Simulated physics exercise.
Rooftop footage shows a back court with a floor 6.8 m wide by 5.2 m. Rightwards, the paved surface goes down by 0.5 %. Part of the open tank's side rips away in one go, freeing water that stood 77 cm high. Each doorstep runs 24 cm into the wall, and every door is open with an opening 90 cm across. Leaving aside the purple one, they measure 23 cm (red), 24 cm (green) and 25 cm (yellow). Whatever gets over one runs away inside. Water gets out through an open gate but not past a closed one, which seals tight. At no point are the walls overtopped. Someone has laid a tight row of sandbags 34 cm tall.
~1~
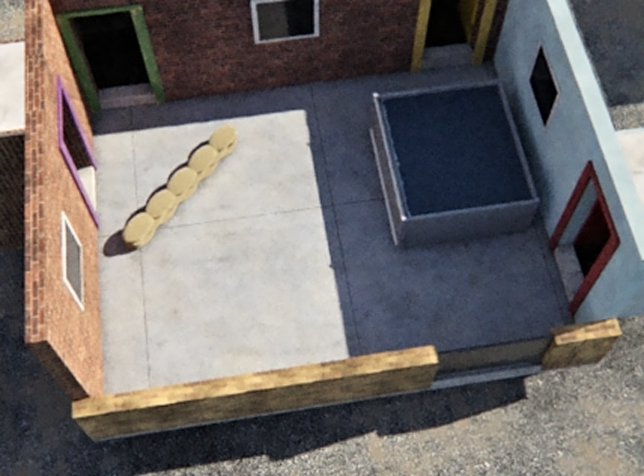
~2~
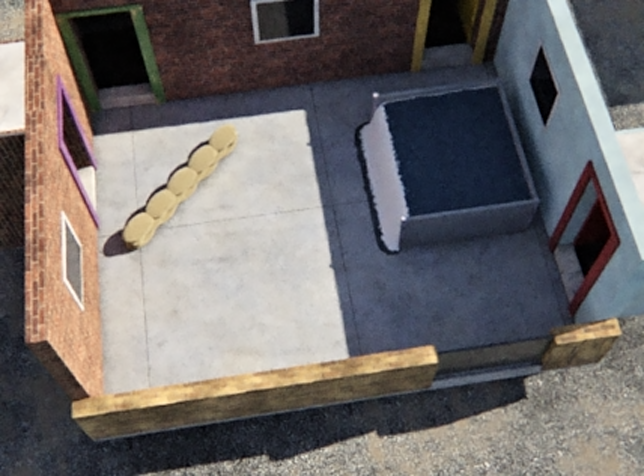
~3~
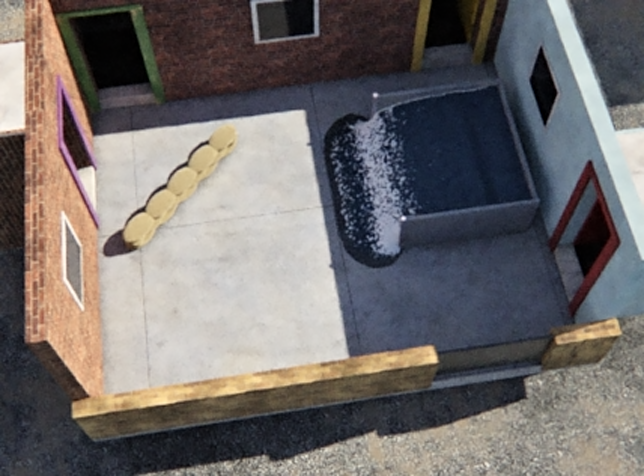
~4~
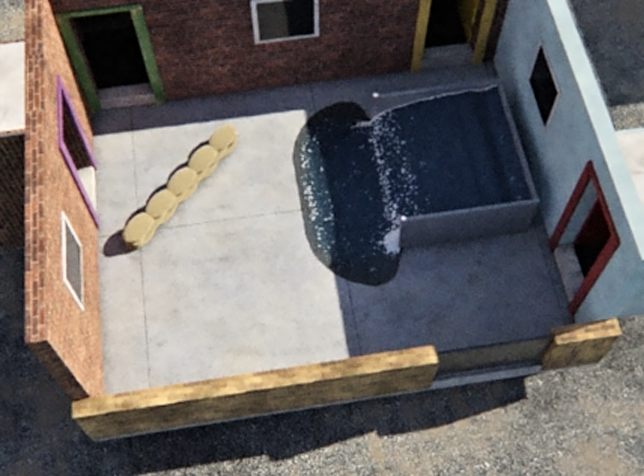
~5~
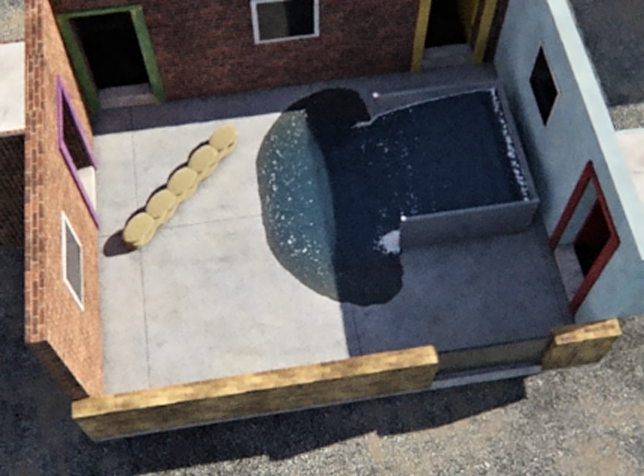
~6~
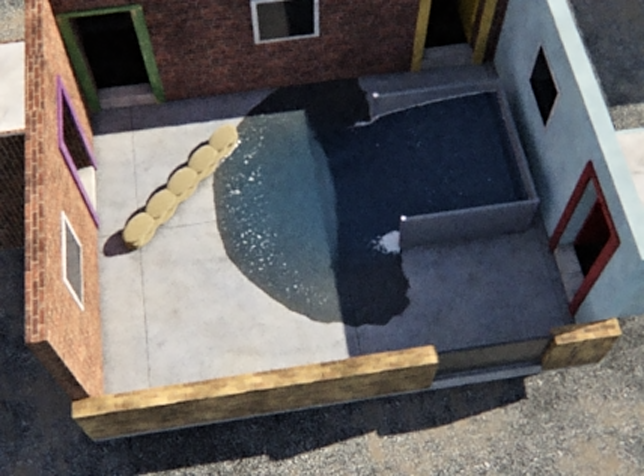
A large open tank in a walled courtyard split along its left side, and dark water poured out and spread left across the paved floor, reaching the upper end of a row of round tan objects.
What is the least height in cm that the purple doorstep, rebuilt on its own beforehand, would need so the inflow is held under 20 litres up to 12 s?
Around 15 cm would be enough.
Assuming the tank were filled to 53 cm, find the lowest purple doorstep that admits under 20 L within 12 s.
Then a height close to 9.0 cm.
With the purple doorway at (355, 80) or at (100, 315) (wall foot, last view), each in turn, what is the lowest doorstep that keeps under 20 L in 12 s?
In turn: About 9.5 cm, about 31 cm.
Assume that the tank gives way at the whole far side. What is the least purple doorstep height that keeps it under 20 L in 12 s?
In that case about 10.0 cm.
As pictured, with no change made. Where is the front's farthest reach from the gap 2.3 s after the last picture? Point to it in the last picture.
Lab note: Front tip approx. at (106, 414).
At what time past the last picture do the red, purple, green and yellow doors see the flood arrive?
Front arrival: Red 4.5 seconds, purple 1.6 seconds, green 0.7 seconds, yellow 3.8 seconds.
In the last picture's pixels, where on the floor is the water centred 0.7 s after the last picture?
(355, 194), roughly.
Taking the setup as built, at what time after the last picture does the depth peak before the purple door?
I'd say near 4.0 seconds.
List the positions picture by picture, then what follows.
The open tank at (453, 149) is whole and still, 77 cm deep; the purple door at (79, 160) is dry, in the first frame.
The front is at (382, 242), 0.3 m from the gap at (389, 174); 0.5 m2 of floor is wet, 77 cm left at the back, in the second frame.
The front is at (345, 233), 0.8 m from the gap at (389, 177); 1.9 m2 of floor is wet, 77 cm left at the back, in the third frame.
The front is at (315, 244), 1.3 m from the gap at (389, 178); 3.5 m2 of floor is wet, 73 cm left at the back, in the fourth frame.
Water pours out at (388, 178) and has run 2.0 m, to (267, 216); about 9 cm deep outside, 65 cm at the back, in the fifth frame.
The gap is at (388, 178), the front 2.6 m out at (225, 232); the back of the open tank holds 66 cm; the purple door at (79, 160), 4.6 m from the gap, is still 1.9 m from the nearest water, in the sixth frame.
Then, 0.7 s after the last picture water covers 50 % of the floor, deepest (38 cm) near (232, 165); it has not reached the purple door.
Then, 2.3 s after the last picture water covers 65 % of the floor, deepest (50 cm) near (106, 414); 16 cm at the purple door, 0 litres in over its 14 cm doorstep.
Then, 11.3 s after the last picture water covers 95 % of the floor, deepest (18 cm) near (491, 76); 6 cm at the purple door, 26 litres in over its 14 cm doorstep.
At the purple door as built, the water peaked near 21 cm, 3.9 s after the last picture.
With a doorstep of 13 cm, 32 litres would have come in within the 12 s; with 18 cm, 10 litres. So under 20 litres takes about 15 cm.
